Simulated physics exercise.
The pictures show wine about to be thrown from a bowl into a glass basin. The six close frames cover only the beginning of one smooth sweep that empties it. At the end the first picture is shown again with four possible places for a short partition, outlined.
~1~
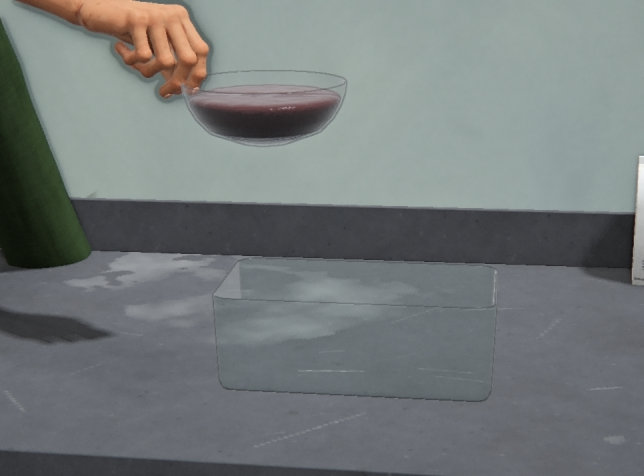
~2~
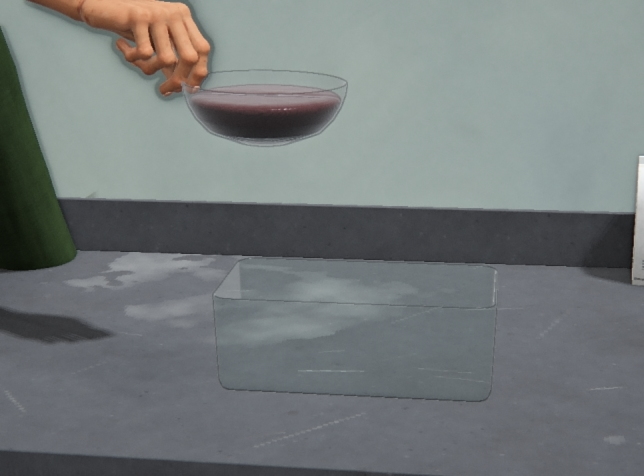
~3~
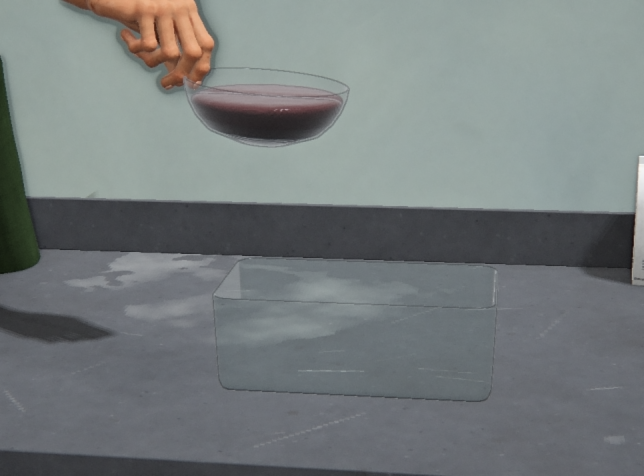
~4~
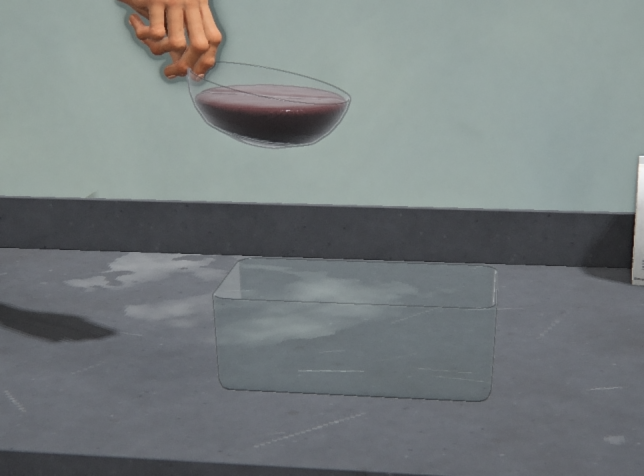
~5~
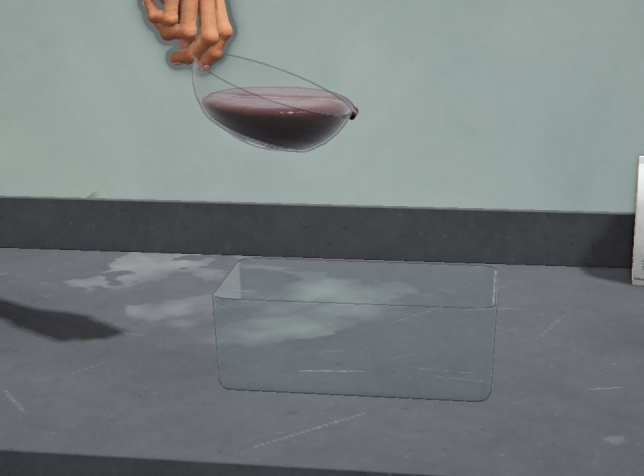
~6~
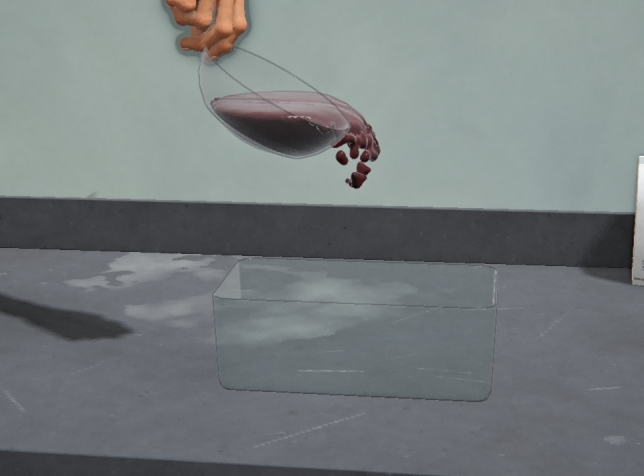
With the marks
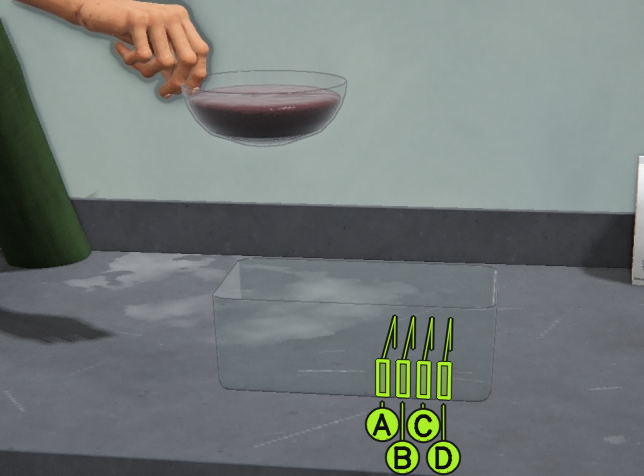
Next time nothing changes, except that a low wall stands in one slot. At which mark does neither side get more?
It is B.
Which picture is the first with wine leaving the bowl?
In picture 5.
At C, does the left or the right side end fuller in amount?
The left one.
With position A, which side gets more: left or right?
The right one.
On the marked copy, A at (382, 402); B at (402, 403); C at (422, 404); D at (443, 405).
Choosing A, about 31 % ends left of the wall and 67 % right of it.
Choosing B, about 47 % ends left of the wall and 52 % right of it.
Choosing C, about 71 % ends left of the wall and 28 % right of it.
Choosing D, about 92 % ends left of the wall and 6 % right of it.
